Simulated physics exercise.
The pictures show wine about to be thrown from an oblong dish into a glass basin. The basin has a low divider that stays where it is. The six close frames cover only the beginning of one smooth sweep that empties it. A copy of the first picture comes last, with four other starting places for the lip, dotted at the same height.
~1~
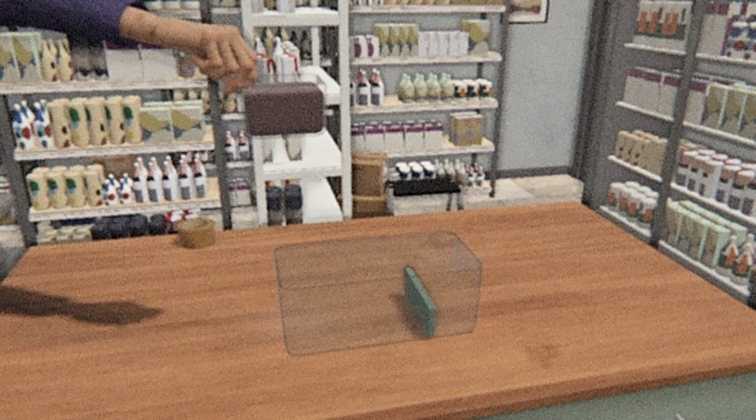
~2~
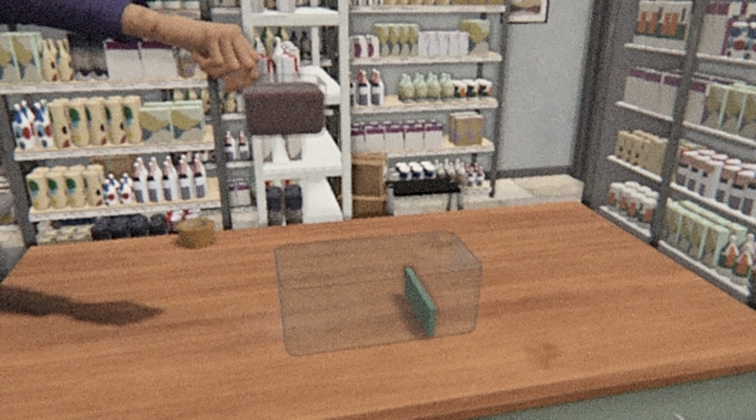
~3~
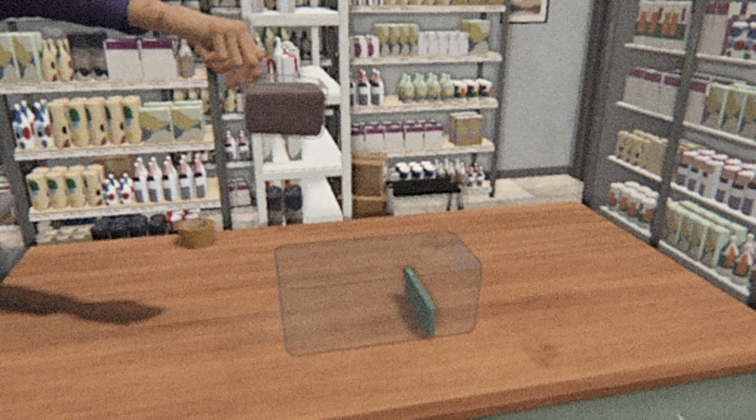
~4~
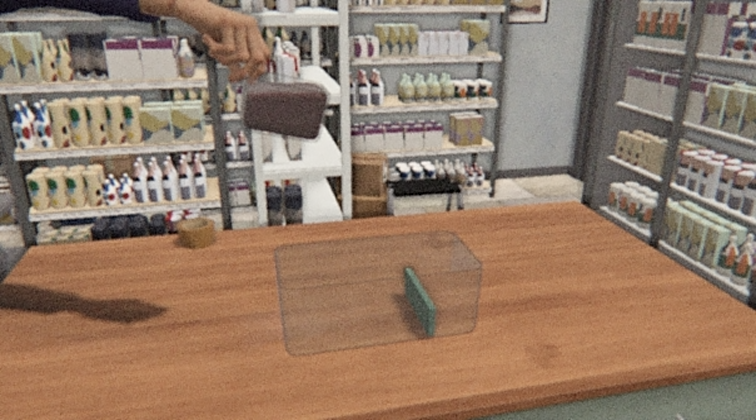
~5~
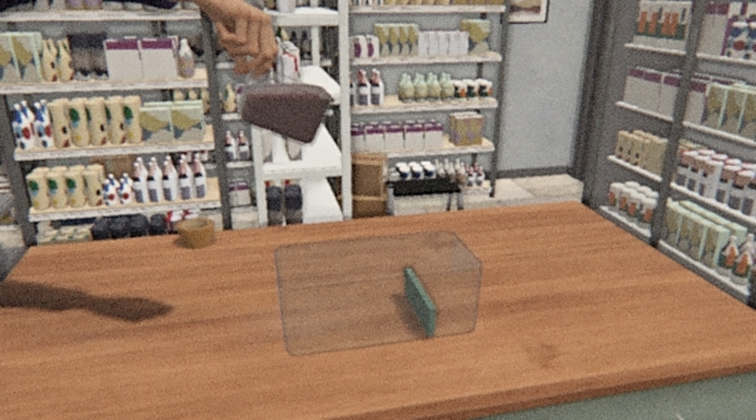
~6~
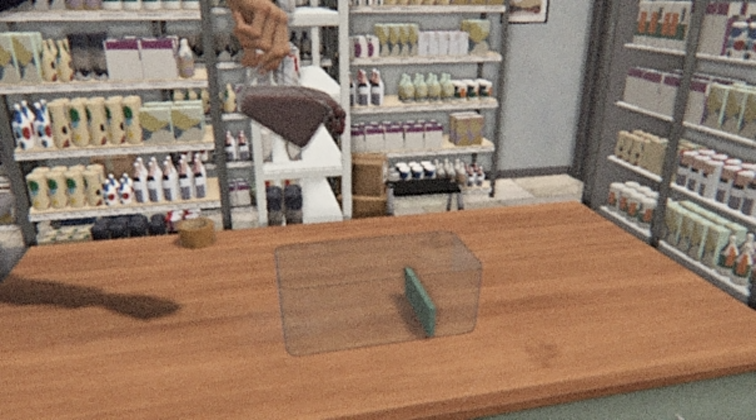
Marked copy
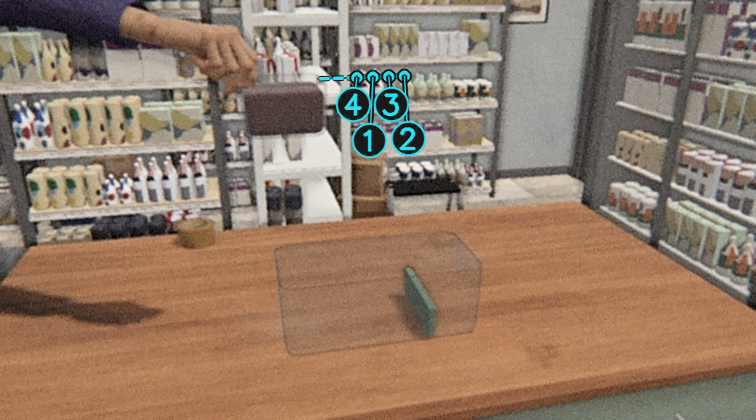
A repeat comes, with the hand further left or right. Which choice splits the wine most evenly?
4 beats the others.
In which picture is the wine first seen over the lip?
Picture 5.
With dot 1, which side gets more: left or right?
The right side.
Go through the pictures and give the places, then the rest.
The first picture shows upright, lip at (320, 78); basin from (286, 354) to (475, 329); top of the wall at (419, 287); nothing has left yet.
The second picture shows upright, lip at (320, 79); nothing has left yet.
The third picture shows tipped about 6°, lip at (322, 83); nothing has left yet.
The fourth picture shows tipped about 14°, lip at (325, 88); nothing has left yet.
The fifth picture shows tipped about 23°, lip at (327, 95); wine is over the lip, down to (327, 95).
The sixth picture shows tipped about 35°, lip at (328, 104); wine is over the lip, down to (334, 132).
On the marked copy, 1 at (372, 77); 2 at (404, 76); 3 at (388, 76); 4 at (356, 77).
With 1, about 34 % ends left of the wall and 64 % right of it.
With 2, about 24 % ends left of the wall and 73 % right of it; 3 % is lost outside.
With 3, about 31 % ends left of the wall and 67 % right of it.
With 4, about 50 % ends left of the wall and 48 % right of it.
